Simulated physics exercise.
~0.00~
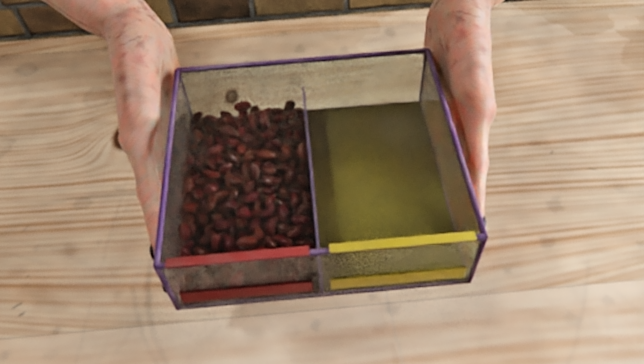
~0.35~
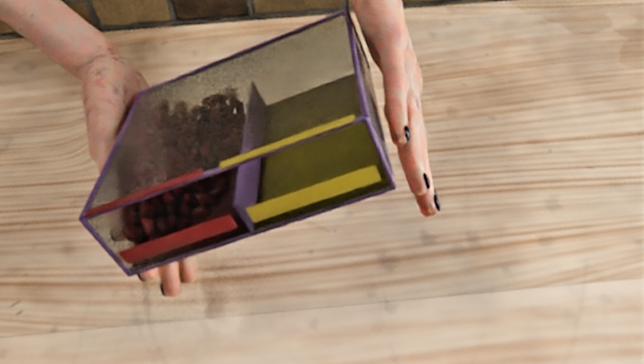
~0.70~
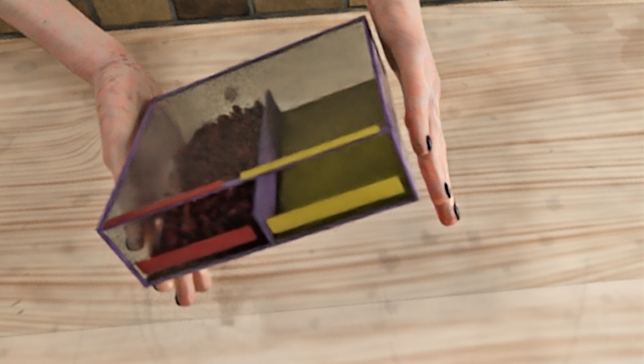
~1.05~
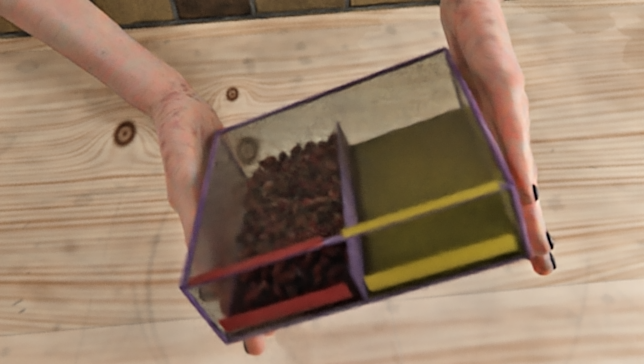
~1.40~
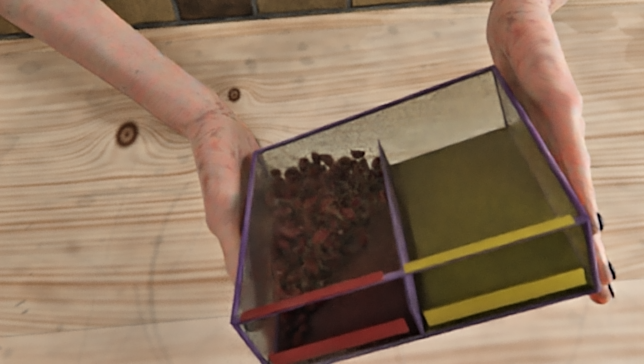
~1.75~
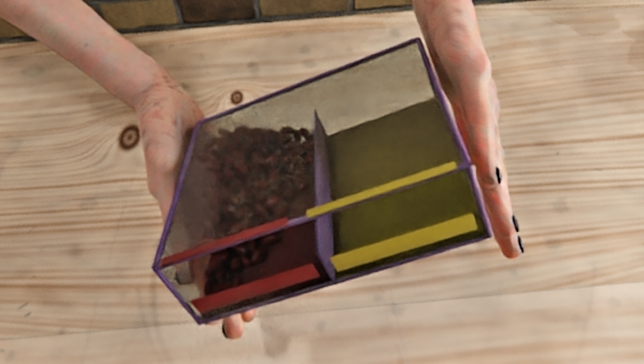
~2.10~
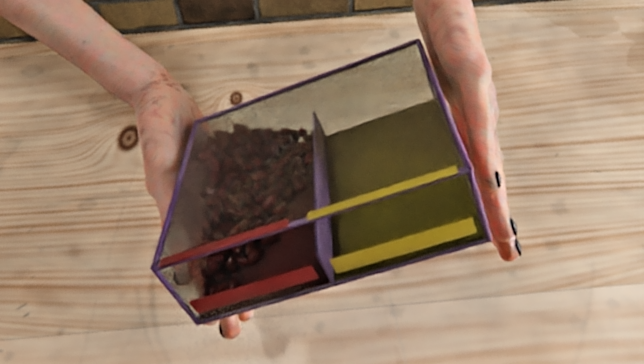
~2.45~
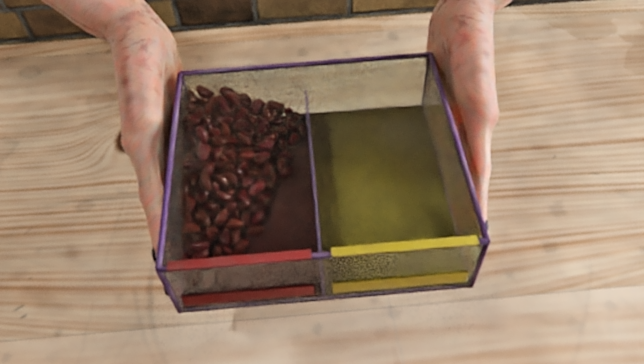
To begin with, two hands hold a clear-lidded box with purple edges above a wooden table, with dark red kidney beans filling the red-marked left compartment and the yellow-marked right one empty. The hands tilt the box so its left side dips, shifting it leftward. Still tilted, it swings to the right and down toward the viewer, while the beans slide about behind the divider. The box then moves back left and up and pauses at a slant. Finally the hands level it, and the beans rest heaped toward the left of the red compartment, leaving a bare patch, with none in the yellow.
